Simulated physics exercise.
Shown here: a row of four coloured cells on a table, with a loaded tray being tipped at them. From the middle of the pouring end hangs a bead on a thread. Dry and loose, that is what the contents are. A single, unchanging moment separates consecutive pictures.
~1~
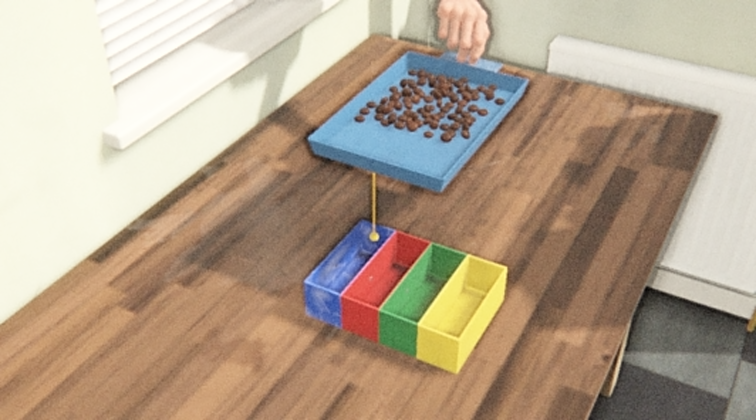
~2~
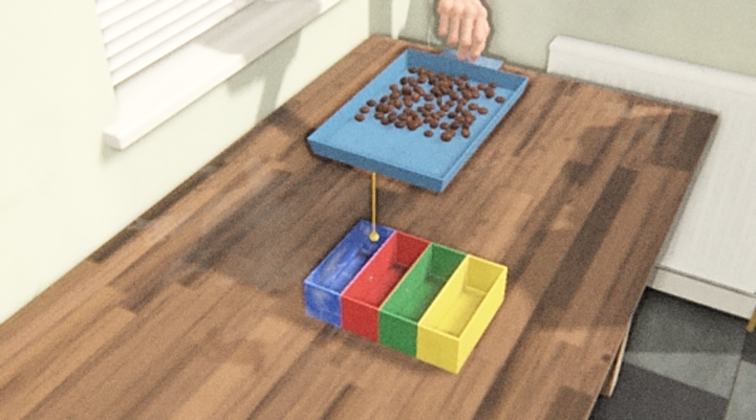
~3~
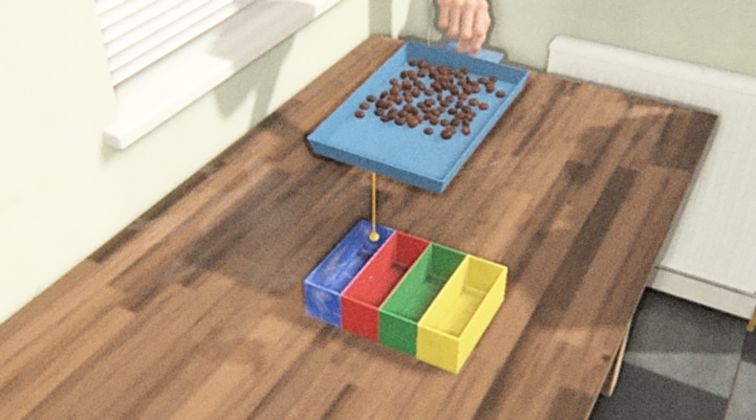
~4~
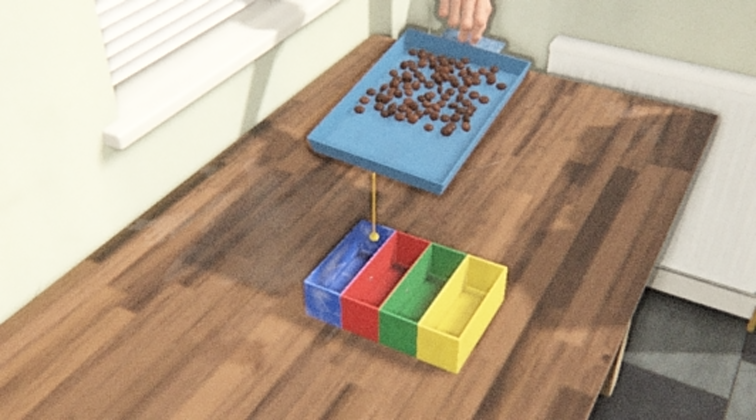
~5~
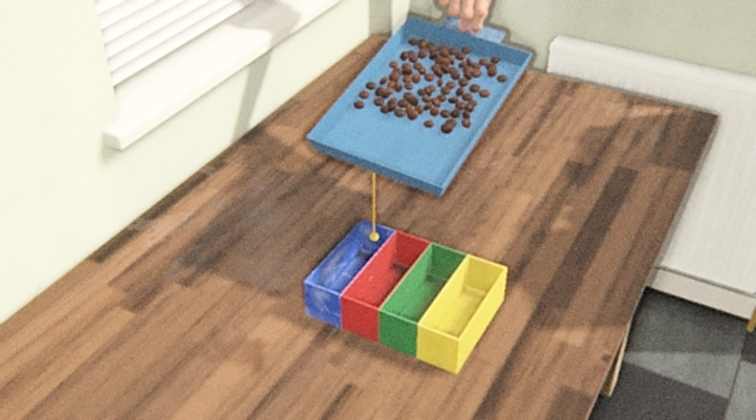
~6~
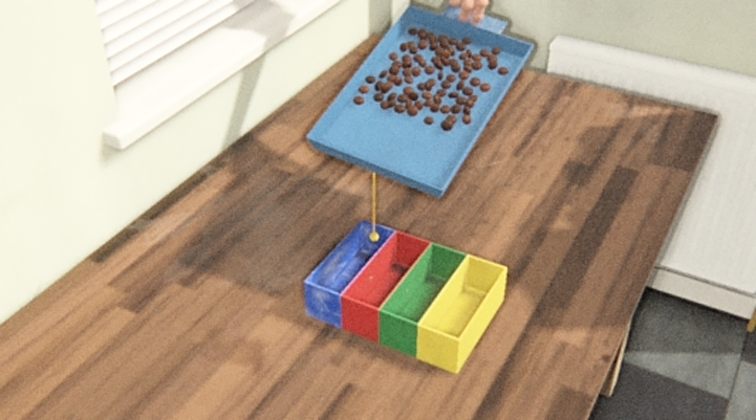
At the start, a hand holds a blue tray of small brown pieces above a row of blue, red, green and yellow cells, a bead hanging from its near edge. The hand gradually raises the tray's far end, and the near edge dips slightly toward its right corner while the pieces stay bunched.
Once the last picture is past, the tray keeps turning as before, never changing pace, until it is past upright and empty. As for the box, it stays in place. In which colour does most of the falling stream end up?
Most of the stream ends up in the green cell.
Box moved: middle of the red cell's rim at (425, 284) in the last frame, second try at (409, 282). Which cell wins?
The first try: The red one. The second: The cell in red.
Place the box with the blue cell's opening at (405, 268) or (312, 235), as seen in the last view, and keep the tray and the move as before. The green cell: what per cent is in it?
0 %, 20 %.
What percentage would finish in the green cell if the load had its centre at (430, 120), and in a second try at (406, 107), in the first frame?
Around 60 percent the first time and around 60 percent the second time.
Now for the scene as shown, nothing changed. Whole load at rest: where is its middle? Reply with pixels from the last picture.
(412, 312).
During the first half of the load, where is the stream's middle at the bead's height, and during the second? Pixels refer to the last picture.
First near (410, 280), later near (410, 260).
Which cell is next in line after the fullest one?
The answer is red.
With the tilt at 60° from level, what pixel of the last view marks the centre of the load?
Somewhere about (419, 170).
Shortly afterwards, tray tipped steeply; all but a few on the tray; only a few falling or outside the box.
Next, tray tipped right over; near a third on the tray; near a third in the green cell; a little in the red cell; a little in the yellow cell; a little falling or outside the box.
Some moments later, tray tipped past a quarter turn; near half in the green cell; near a quarter in the red cell; a little in the yellow cell; only a few in the blue cell; a little falling or outside the box.
In the end, tray tipped past a quarter turn; near half in the green cell; near a quarter in the red cell; a little in the yellow cell; only a few in the blue cell; a little outside the box.
